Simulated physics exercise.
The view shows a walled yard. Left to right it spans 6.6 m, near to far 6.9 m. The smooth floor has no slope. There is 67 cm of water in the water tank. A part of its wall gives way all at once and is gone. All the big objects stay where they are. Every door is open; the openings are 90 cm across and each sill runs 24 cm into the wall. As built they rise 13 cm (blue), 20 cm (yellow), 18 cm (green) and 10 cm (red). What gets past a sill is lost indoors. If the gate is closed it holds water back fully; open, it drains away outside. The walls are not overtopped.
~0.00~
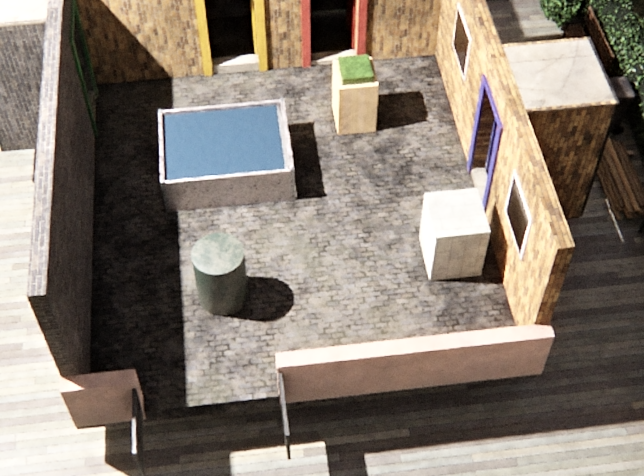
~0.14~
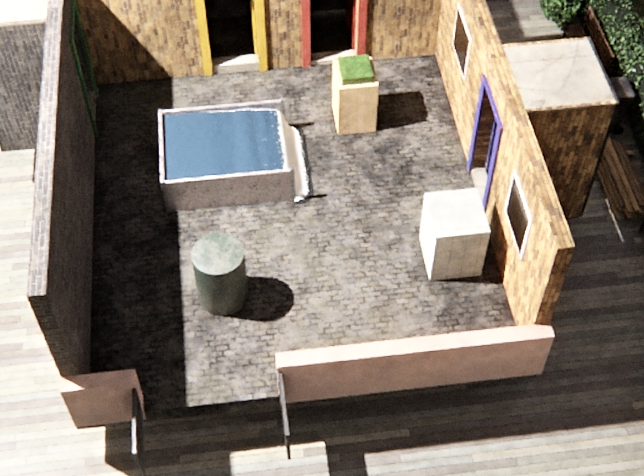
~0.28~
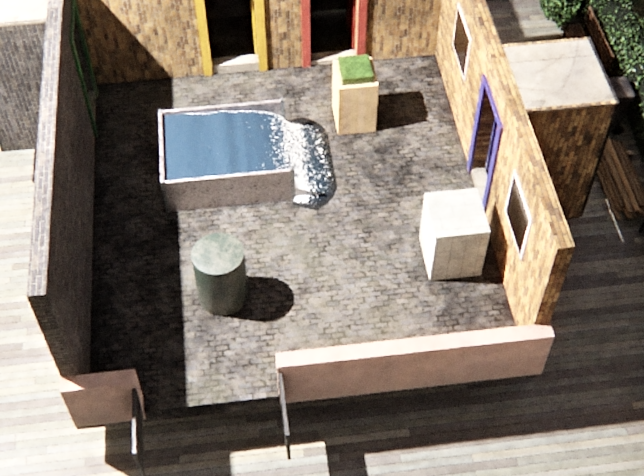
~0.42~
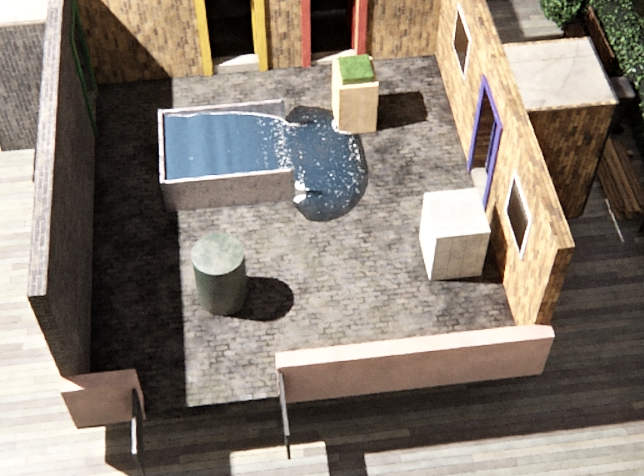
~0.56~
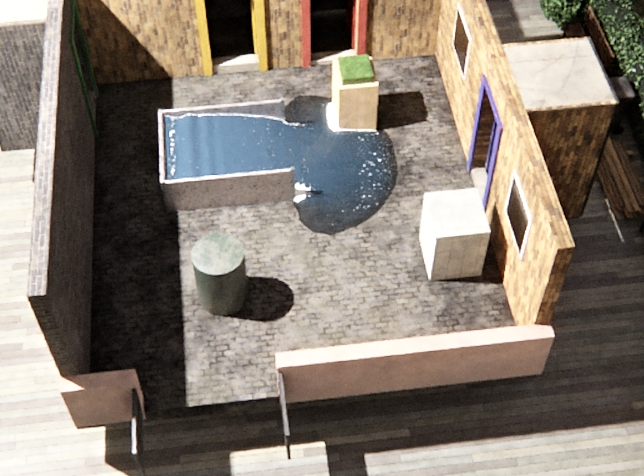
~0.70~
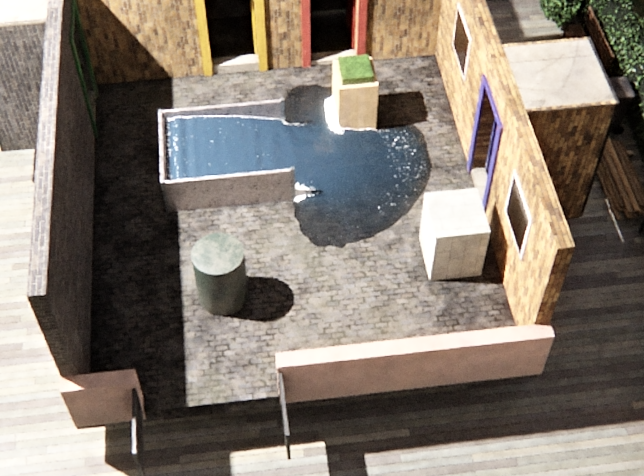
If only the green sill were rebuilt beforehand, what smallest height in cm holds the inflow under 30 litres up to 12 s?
Close to 7.5 cm is just enough.
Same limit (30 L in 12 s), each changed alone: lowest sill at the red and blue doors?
Roughly 12.0 cm at red and 23 cm at blue.
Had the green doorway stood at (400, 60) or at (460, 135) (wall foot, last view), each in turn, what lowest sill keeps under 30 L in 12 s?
About 13.5 and 27 cm.
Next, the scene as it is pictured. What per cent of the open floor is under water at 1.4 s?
Near 25 per cent is wet.
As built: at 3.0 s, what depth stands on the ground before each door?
In cm: Blue 26, yellow 6, green 0, red 13.
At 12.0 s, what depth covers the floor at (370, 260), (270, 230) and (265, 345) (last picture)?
About 3, 3 and 3 cm.
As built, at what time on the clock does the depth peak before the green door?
At about 7.0 s.
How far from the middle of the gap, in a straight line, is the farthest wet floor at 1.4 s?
Some 3.6 m out.
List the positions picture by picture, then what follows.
The water tank at (225, 143) is whole and still, 67 cm deep; the green door at (85, 74) is dry, in the first picture.
The front is at (307, 195), 0.3 m from the gap at (286, 153); 0.4 m2 of floor is wet, 67 cm left at the back, in the second picture.
Water pours out at (286, 156) and has run 0.7 m, to (331, 190); about 12 cm deep outside, 67 cm at the back, in the third picture.
Water pours out at (286, 157) and has run 1.3 m, to (363, 177); about 10 cm deep outside, 66 cm at the back, in the fourth picture.
The front is at (393, 171), 1.8 m from the gap at (286, 157); 3.9 m2 of floor is wet, 61 cm left at the back, in the fifth picture.
The front is at (426, 168), 2.4 m from the gap at (286, 157); 5.5 m2 of floor is wet, 56 cm left at the back; 3.6 m in a straight line remain to the green door at (85, 74), in the sixth picture.
After 1.4 s water covers 25 % of the floor, deepest (38 cm) near (334, 132); it has not reached the green door.
After 3.0 s water covers 45 % of the floor, deepest (26 cm) near (474, 203); it has not reached the green door.
After 12.0 s water covers 100 % of the floor, deepest (10 cm) near (94, 250); 6 cm at the green door, 0 litres in over its 18 cm sill.
At the green door as built, the water arrived by 4.0 s and peaked near 14 cm at 7.0 s.
Run again over the same 12 s with other heights there, 38 litres in over 7 cm, 12 litres over 9.5 cm. The limit of 30 litres is kept from about 7.5 cm up.
